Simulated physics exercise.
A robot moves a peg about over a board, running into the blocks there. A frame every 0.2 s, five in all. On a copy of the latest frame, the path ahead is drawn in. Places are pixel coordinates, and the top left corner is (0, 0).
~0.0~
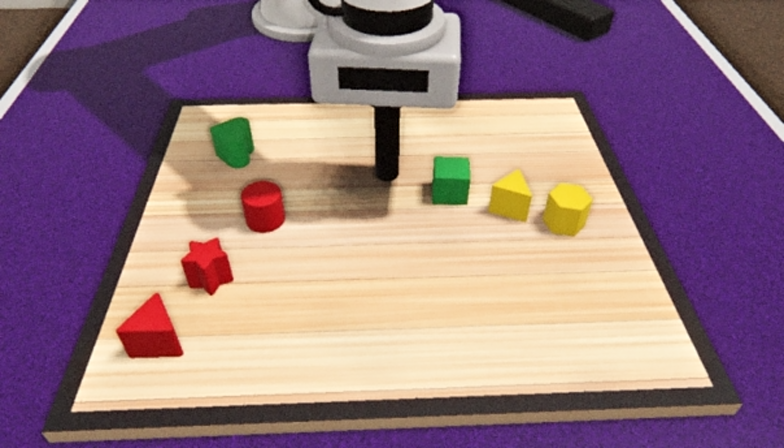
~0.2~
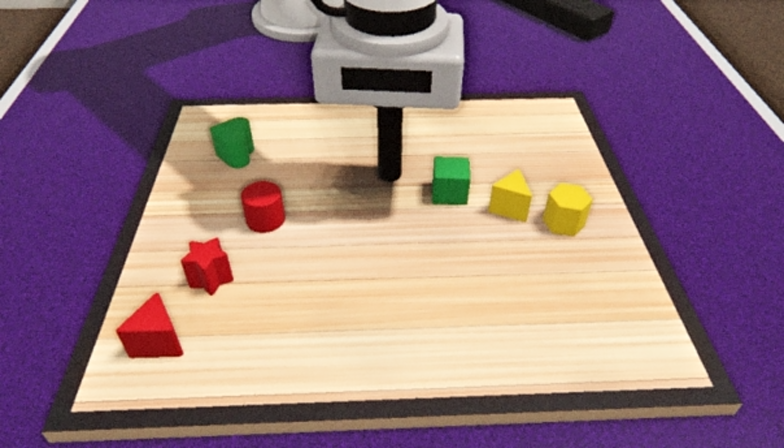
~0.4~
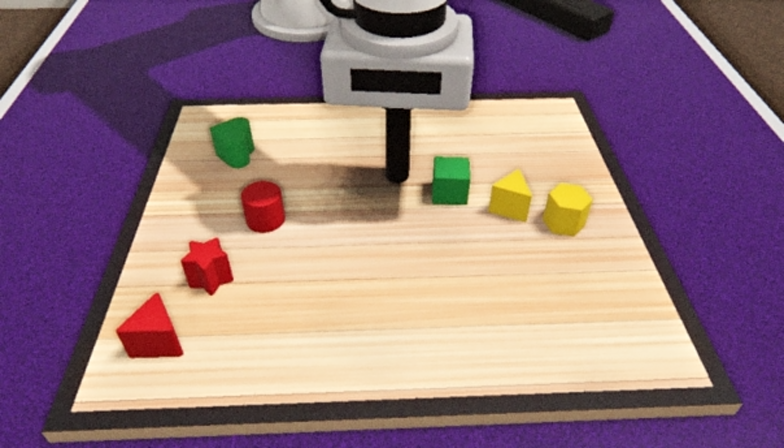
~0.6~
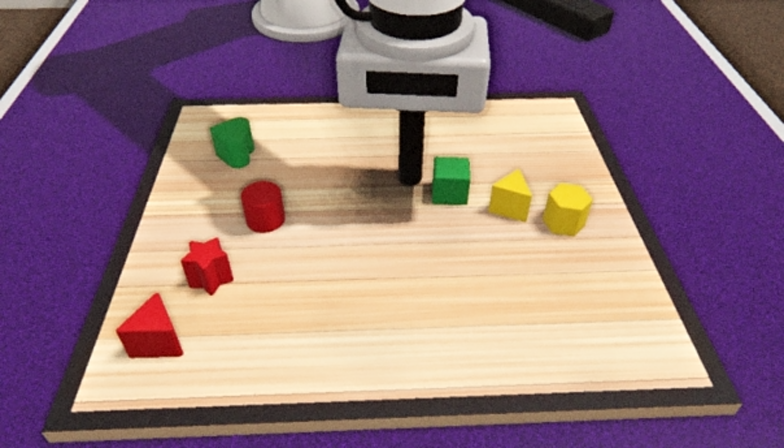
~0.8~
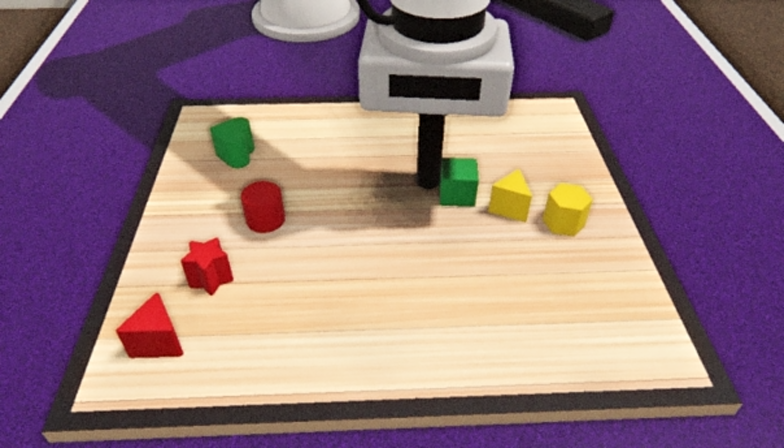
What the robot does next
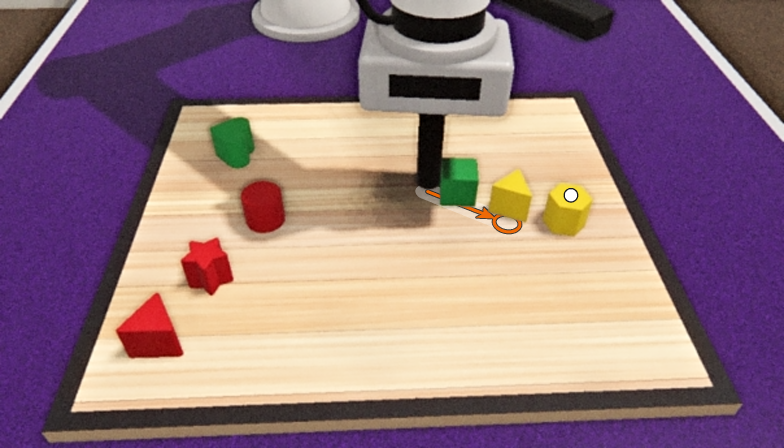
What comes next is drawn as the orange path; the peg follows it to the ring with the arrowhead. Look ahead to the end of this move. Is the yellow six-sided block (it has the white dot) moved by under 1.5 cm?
Yes
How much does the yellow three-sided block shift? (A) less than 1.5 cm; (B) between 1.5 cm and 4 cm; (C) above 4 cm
B
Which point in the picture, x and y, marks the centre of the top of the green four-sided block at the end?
Near (508, 170).
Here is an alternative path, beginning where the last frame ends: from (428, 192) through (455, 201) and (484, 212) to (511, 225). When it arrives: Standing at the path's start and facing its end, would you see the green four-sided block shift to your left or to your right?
Sideways shift: Left.
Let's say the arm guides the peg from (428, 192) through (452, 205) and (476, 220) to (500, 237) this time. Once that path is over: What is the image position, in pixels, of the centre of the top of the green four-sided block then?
Around pixel (490, 172).
Path on the board, from (428, 192) directly to (507, 223); the dot is on the yellow six-sided block.
On the path given first. Halfway along, peg at (468, 199); green four-sided block at (498, 173), turned 25° anticlockwise; yellow three-sided block at (535, 185).
At the end, peg at (509, 214); green four-sided block at (508, 170), turned 45° anticlockwise; yellow three-sided block at (538, 185), turned 15° clockwise; yellow six-sided block in place.
